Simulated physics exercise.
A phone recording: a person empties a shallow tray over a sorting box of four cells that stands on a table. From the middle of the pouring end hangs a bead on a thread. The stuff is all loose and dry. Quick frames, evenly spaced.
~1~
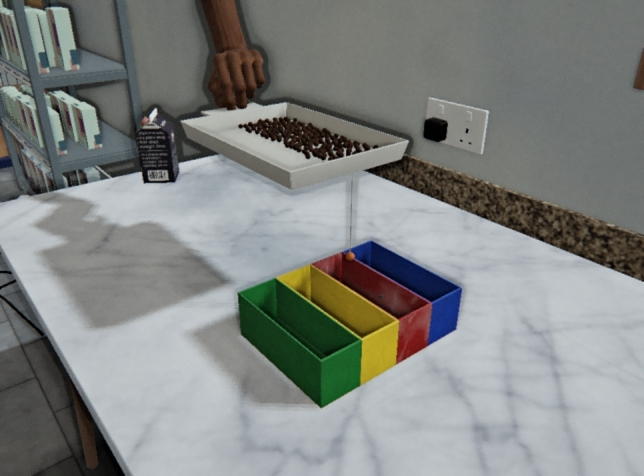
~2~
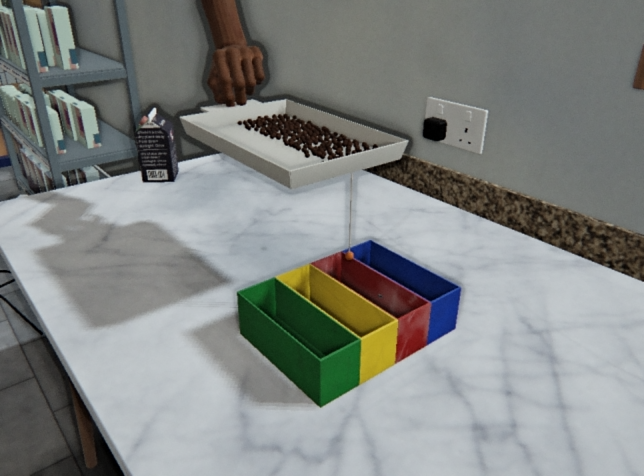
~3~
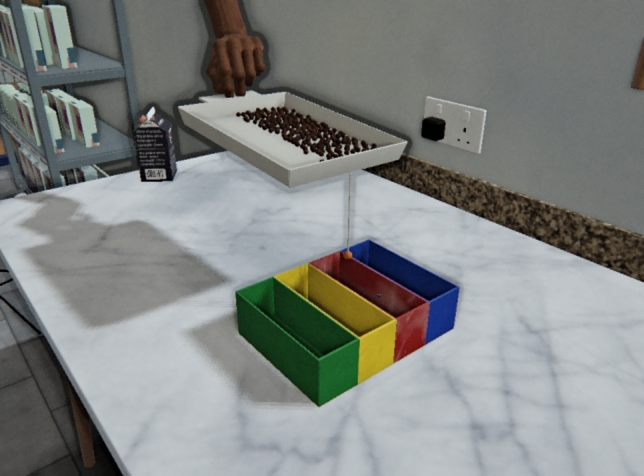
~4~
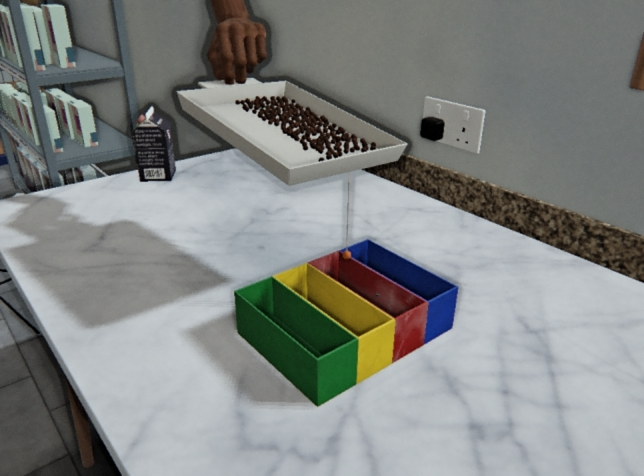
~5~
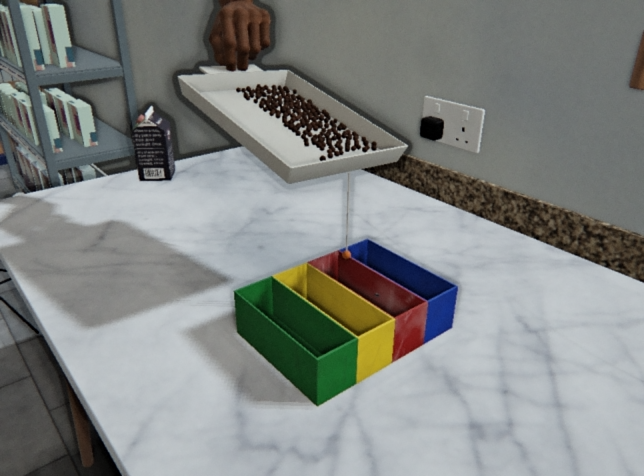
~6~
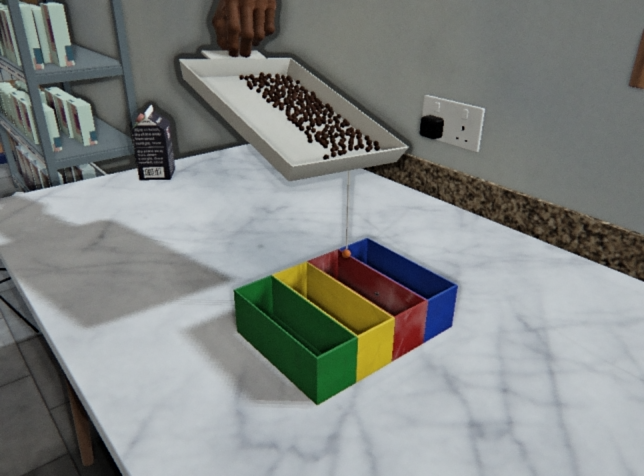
A hand gradually raising the back of a shallow white tray of small brown berries above a green, yellow, red and blue box.
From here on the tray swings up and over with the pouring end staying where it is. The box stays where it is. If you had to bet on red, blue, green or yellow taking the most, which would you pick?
I would pick blue.
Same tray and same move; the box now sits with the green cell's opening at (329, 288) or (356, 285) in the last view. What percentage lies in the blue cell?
It comes to near 50 per cent the first time and near 0 per cent the second time.
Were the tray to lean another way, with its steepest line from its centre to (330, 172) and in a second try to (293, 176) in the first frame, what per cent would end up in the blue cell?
20 % then 0 %, roughly.
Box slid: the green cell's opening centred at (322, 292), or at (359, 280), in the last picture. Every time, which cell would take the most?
So it's the blue one for the first shift and the cell in red for the second.
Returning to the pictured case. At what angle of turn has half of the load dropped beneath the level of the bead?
105 degrees.
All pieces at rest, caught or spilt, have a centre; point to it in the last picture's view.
Around (421, 298), give or take.
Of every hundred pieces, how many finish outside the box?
It comes to 60 per cent or so.
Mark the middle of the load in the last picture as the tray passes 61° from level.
I'd mark it close to (376, 149).
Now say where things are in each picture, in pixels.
Corners of the pouring end (292, 169) and (402, 141), level; middle of the load (301, 136), allspice berries; bead on its thread (350, 256); green cell (341, 369); yellow cell (379, 348); red cell (413, 330); blue cell (445, 313), in the first picture.
Corners of the pouring end (291, 168) and (402, 140), level; middle of the load (300, 134), in the second picture.
Corners of the pouring end (291, 167) and (401, 141), tipped barely, lowest at the right corner; middle of the load (299, 129), in the third picture.
Corners of the pouring end (291, 166) and (401, 143), tipped a little, lowest at the right corner; middle of the load (299, 122), in the fourth picture.
Corners of the pouring end (292, 164) and (402, 144), tipped a little, lowest at the right corner; middle of the load (300, 115), in the fifth picture.
Corners of the pouring end (294, 163) and (402, 145), tipped clearly, lowest at the right corner; middle of the load (303, 108), roughly a quarter on the move; green cell (337, 366); yellow cell (375, 346); red cell (409, 327); blue cell (440, 310), in the sixth picture.
Just after the last frame, tray tipped steeply; almost all on the tray; just a few falling or outside the box.
A moment on, tray tipped right over; roughly a third on the tray; about a tenth in the blue cell; roughly half falling or outside the box.
Further on, tray tipped past a quarter turn; roughly a third in the blue cell; just a few in the red cell; roughly two thirds falling or outside the box.
When it is over, tray tipped past a quarter turn; roughly a third in the blue cell; just a few in the red cell; not one in the green cell; not one in the yellow cell; roughly two thirds outside the box.
